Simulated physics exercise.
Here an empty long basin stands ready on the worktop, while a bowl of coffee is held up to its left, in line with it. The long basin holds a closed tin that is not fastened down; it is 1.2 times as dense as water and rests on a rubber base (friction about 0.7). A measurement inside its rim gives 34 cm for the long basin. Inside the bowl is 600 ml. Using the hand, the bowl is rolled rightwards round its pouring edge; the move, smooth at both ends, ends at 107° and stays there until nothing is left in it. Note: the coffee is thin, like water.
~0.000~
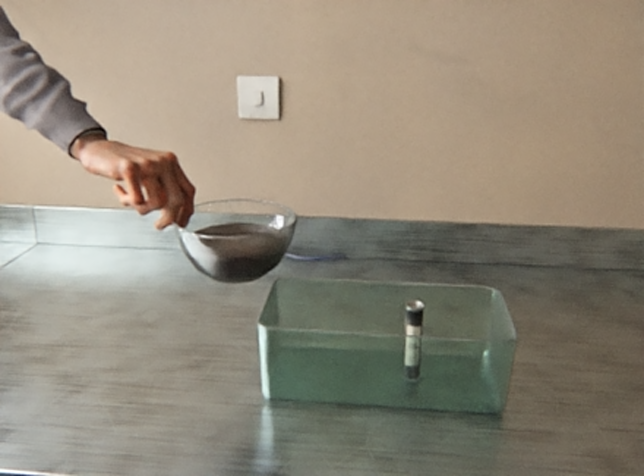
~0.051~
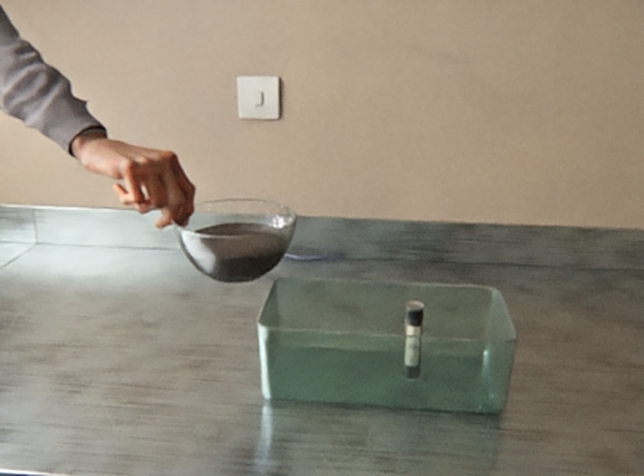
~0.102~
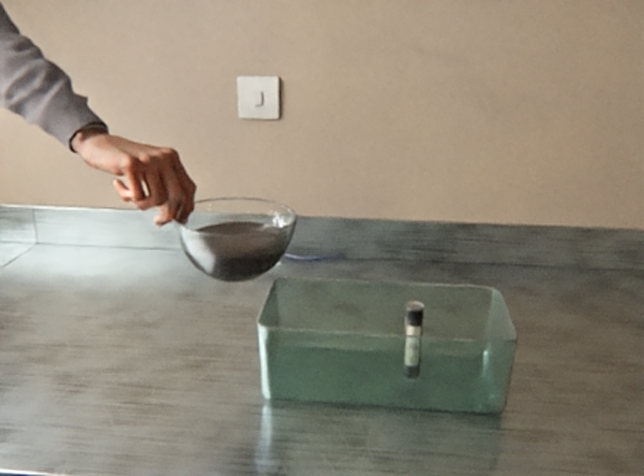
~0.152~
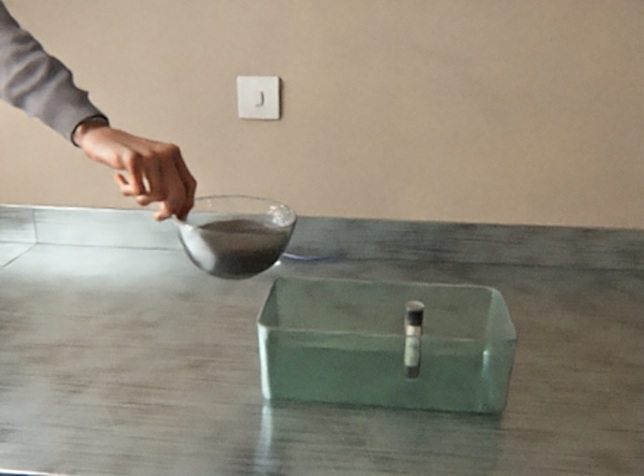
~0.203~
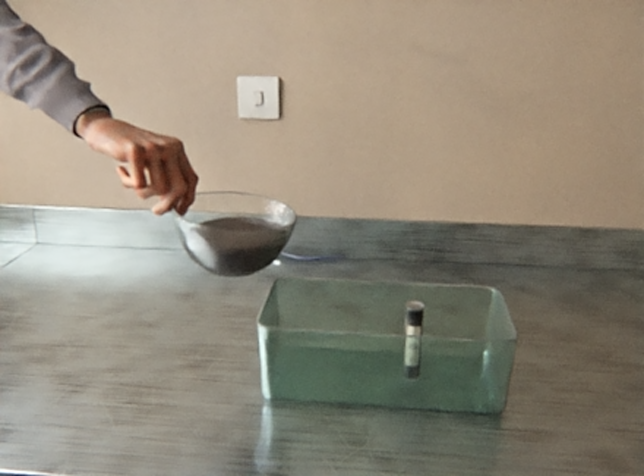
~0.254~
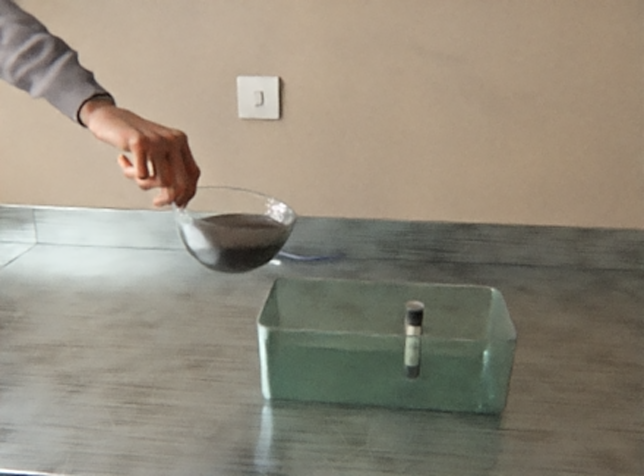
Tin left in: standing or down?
It's bound to withstand the flow.
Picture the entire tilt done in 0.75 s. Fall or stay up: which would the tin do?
The tin falls.
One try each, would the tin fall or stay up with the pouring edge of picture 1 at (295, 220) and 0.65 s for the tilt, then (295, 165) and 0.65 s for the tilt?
First it tips over; then it tips over.
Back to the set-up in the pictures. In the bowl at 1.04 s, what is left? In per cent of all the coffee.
What remains is about 3 percent of it all.
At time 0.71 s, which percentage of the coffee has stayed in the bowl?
About 66 percent.
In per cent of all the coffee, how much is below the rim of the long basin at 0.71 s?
Near 3 in a hundred.
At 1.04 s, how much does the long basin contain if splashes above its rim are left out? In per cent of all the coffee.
About 78 per cent.
By 0.71 s the tilt is 63° and 67 per cent is still to pour; the tin stands where it began.
By 1.04 s the tilt is 99° and 3 per cent is still to pour; the tin stands where it began.
By 1.39 s the tilt is 107° and 0 per cent is still to pour; the tin stands where it began.
By 1.77 s the tilt is 107° and 0 per cent is still to pour; the tin stands where it began.
At rest the tin stands where it began.
